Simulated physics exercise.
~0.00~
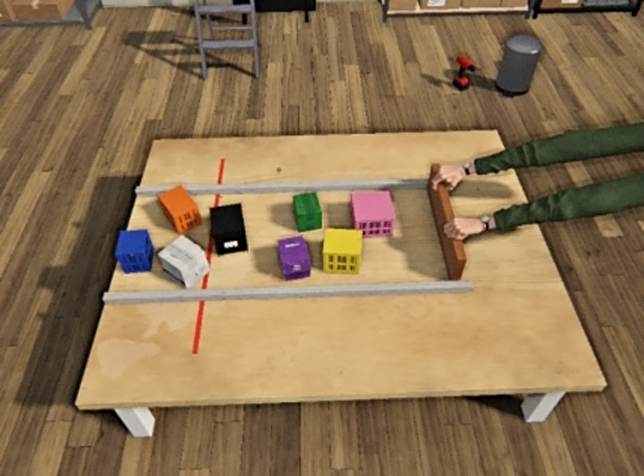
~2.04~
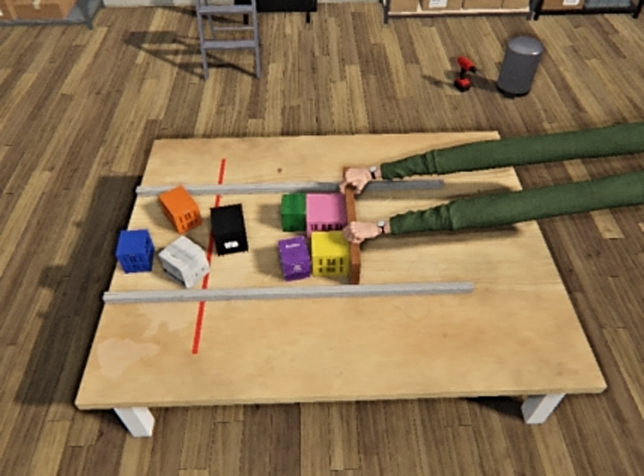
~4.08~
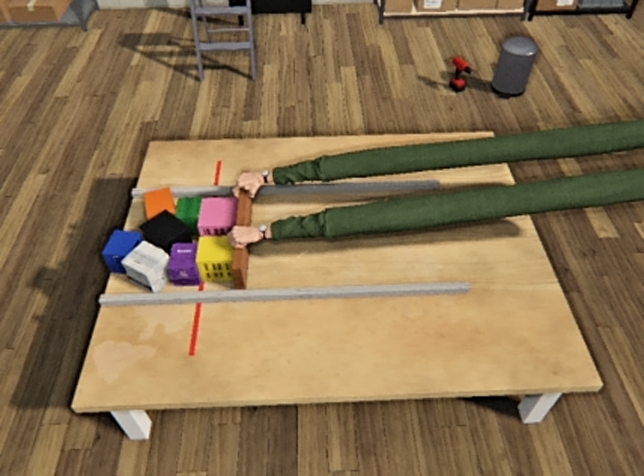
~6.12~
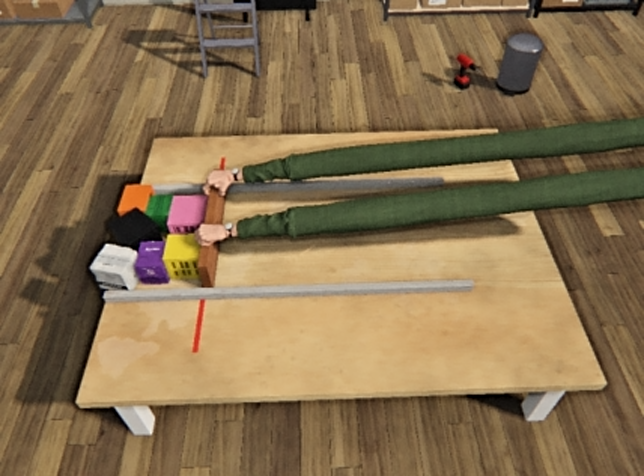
Green-sleeved arms push a wooden plank left between two rails, bunching colourful boxes past a red line, the blue one disappearing.
